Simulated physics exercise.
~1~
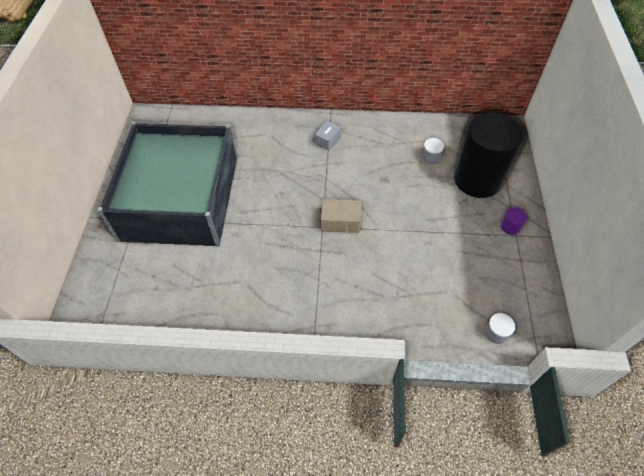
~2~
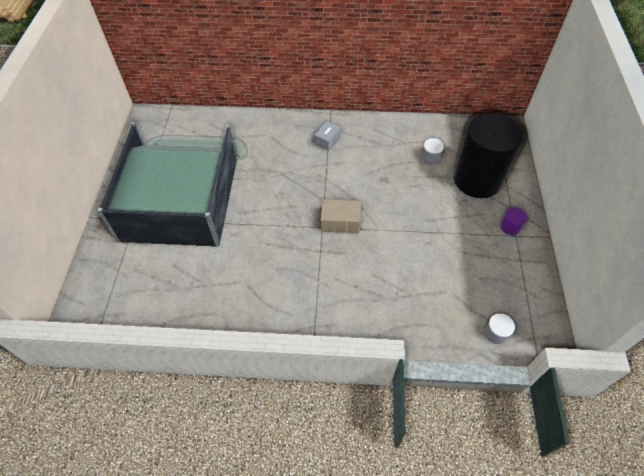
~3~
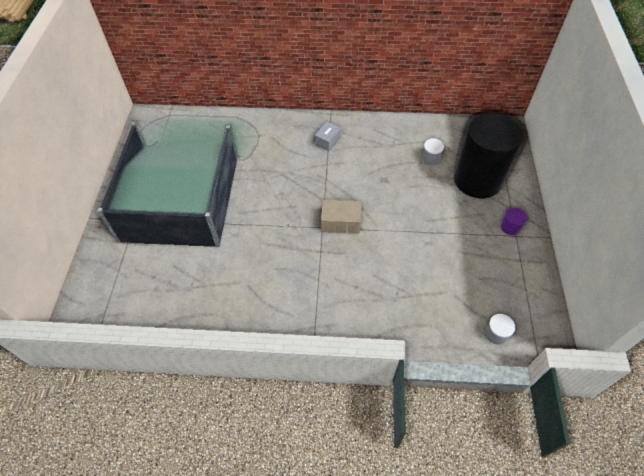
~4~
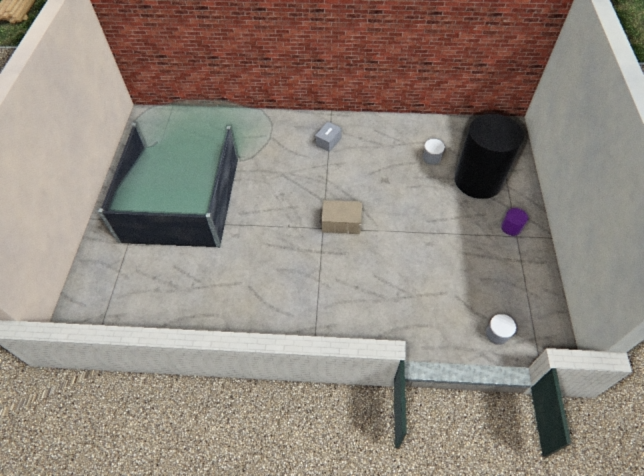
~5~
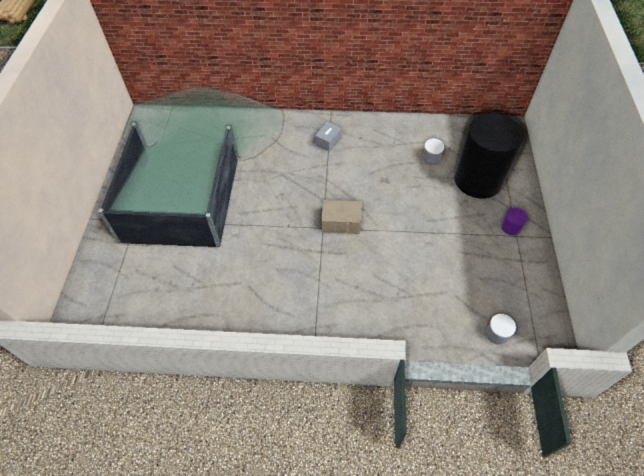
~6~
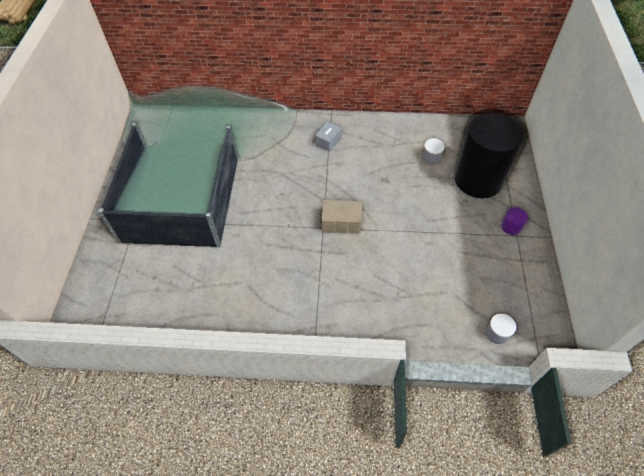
Greenish water poured out of the dark tank on the left as its back side opened, spreading across the paved yard along the brick wall, while the purple pail and other scattered containers stayed still.
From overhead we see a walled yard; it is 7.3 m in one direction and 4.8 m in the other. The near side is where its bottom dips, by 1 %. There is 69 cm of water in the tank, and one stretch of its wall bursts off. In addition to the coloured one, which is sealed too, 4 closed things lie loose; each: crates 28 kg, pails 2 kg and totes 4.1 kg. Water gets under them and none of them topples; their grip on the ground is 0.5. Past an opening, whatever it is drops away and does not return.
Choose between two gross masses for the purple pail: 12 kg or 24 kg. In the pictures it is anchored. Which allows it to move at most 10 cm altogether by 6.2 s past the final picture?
Of the two, the smaller does it already.
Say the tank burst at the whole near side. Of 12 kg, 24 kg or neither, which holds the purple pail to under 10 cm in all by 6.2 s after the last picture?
Then the lighter mass suffices.
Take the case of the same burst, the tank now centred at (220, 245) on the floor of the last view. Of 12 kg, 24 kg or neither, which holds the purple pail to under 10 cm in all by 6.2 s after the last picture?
Then the answer is that either mass works.
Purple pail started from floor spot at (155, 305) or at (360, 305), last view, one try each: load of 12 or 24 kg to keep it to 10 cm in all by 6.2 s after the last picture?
In turn: The lighter suffices; the lighter suffices.
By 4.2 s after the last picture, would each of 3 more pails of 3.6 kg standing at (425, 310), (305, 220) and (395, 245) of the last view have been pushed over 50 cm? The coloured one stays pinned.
Going through them in turn, the answers are not too far, not too far and not too far.
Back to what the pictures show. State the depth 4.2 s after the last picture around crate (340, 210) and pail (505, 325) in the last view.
Some 2 cm at the first, some 2 cm at the second.
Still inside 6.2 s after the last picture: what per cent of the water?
96 %.
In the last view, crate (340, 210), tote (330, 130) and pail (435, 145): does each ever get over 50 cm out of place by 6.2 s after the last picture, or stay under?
Result, in sequence - within the limit; exceeds the limit; exceeds the limit.
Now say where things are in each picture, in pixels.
In the first frame, the purple pail at (516, 215) rests on the ground; 2.5 m2 under water; 0 of 5 have shifted.
In the second frame, the purple pail at (516, 216) rests on the ground; 3.4 m2 under water; 0 of 5 have shifted.
In the third frame, the purple pail at (516, 216) rests on the ground; water covers 4.5 m2; 0 of 5 have shifted.
In the fourth frame, the purple pail at (517, 216) rests on the ground; 5.6 m2 under water; 0 of 5 have shifted.
In the fifth frame, the purple pail at (517, 216) rests on the ground; water covers 6.0 m2; 0 of 5 have shifted.
In the sixth frame, the purple pail at (517, 216), on the bottom; 6.2 m2 under water; 0 of 5 have shifted.
Then, 0.6 s after the last picture the purple pail would be 0 cm from its start with 12 kg and 0 cm from its start with 24 kg; 0 cm of water round it then.
Then, 2.3 s after the last picture the purple pail would be 0 cm from its start with 12 kg and 0 cm from its start with 24 kg; 1 cm of water round it then.
Then, 4.2 s after the last picture the purple pail would be 0 cm from its start with 12 kg and 0 cm from its start with 24 kg; 6 cm of water round it then.
Then, 6.2 s after the last picture the purple pail would be 0 cm from its start with 12 kg and 0 cm from its start with 24 kg; 5 cm of water round it then.
